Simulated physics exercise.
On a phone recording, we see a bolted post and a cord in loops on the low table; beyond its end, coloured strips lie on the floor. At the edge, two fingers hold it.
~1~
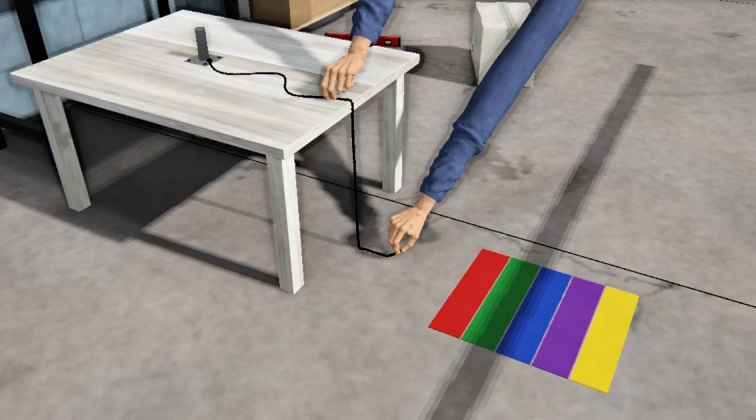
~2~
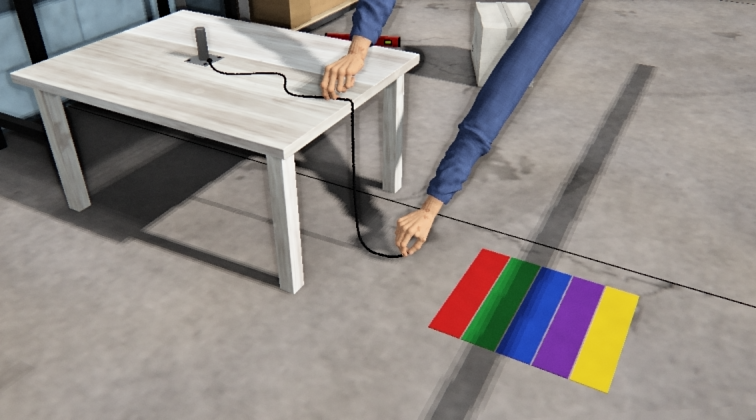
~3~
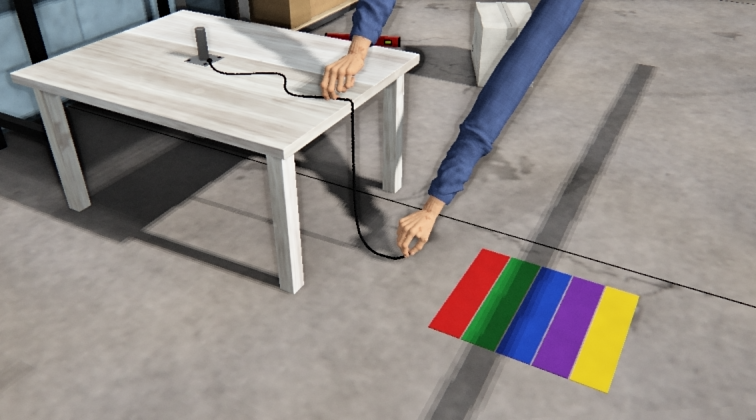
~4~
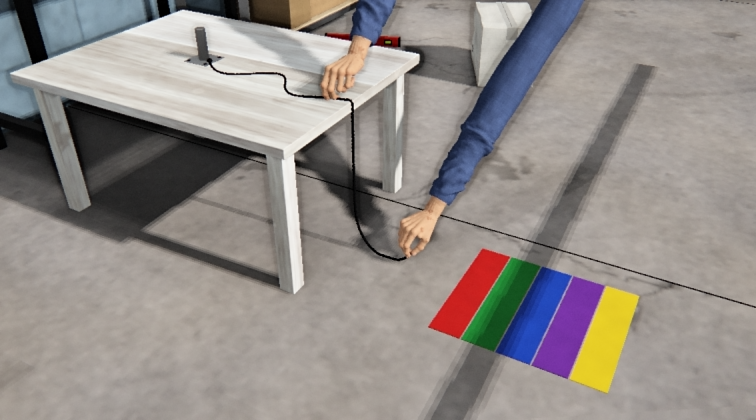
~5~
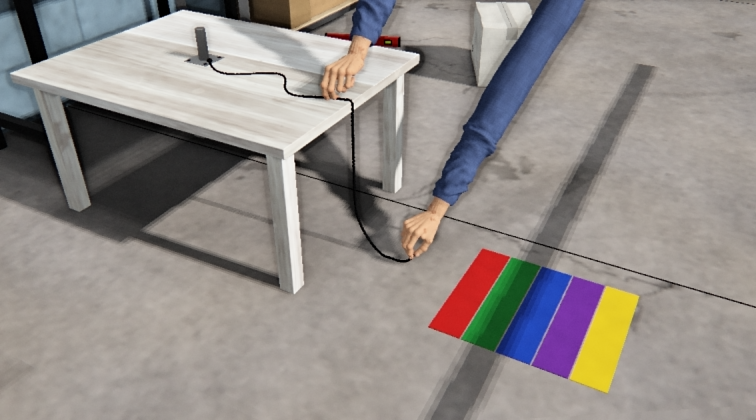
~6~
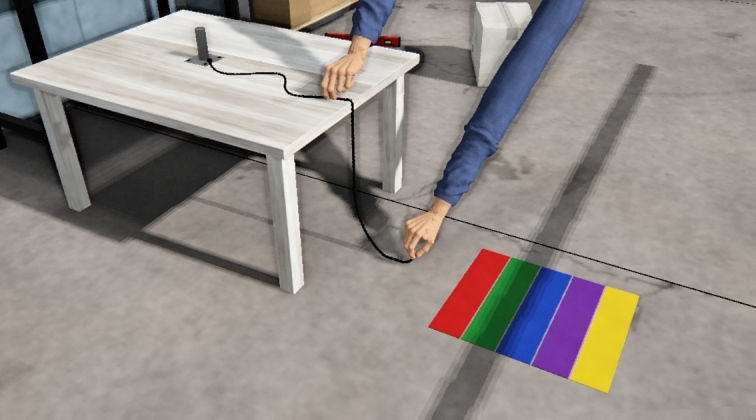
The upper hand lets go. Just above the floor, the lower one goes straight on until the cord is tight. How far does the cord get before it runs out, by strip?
As far as the blue strip.
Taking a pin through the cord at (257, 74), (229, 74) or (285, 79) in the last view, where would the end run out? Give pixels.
About (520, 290), (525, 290) and (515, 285).
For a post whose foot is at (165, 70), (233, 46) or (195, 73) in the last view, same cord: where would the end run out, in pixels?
One per try, in order: (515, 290), (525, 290), (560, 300).
A little later, end near (486, 279); over red.
Next, end near (518, 289); over green.
When it is tight, end near (537, 295); over blue. It gets as far as the blue strip.
